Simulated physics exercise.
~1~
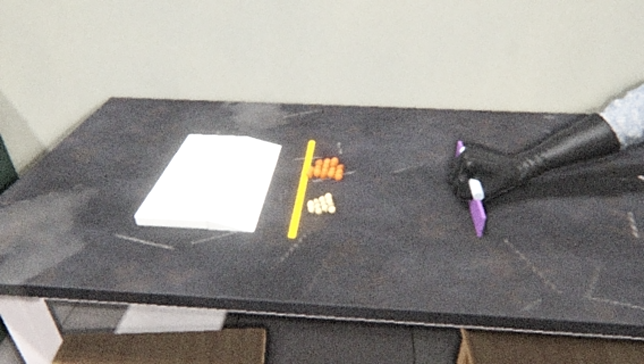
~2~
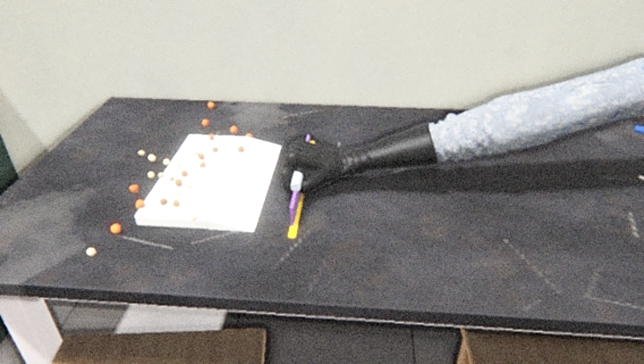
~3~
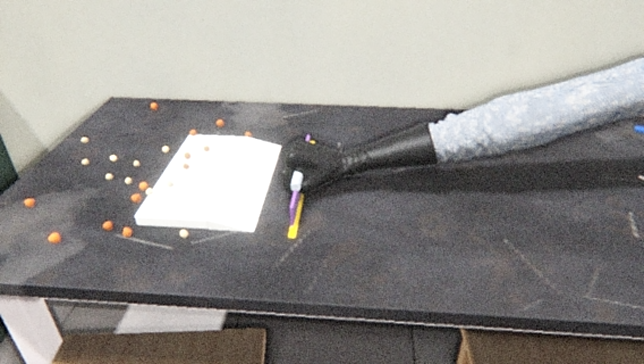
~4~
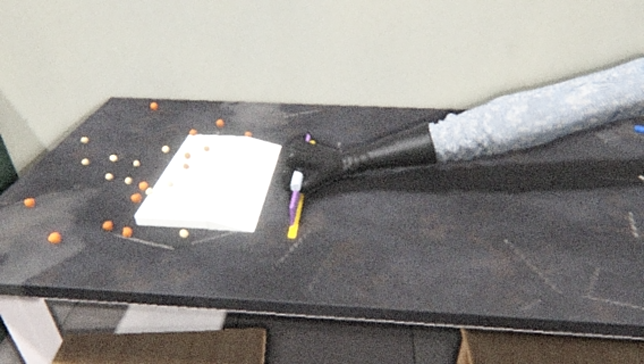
On a dark table, a gloved hand sweeps two piles left, scattering most past a white wedge.
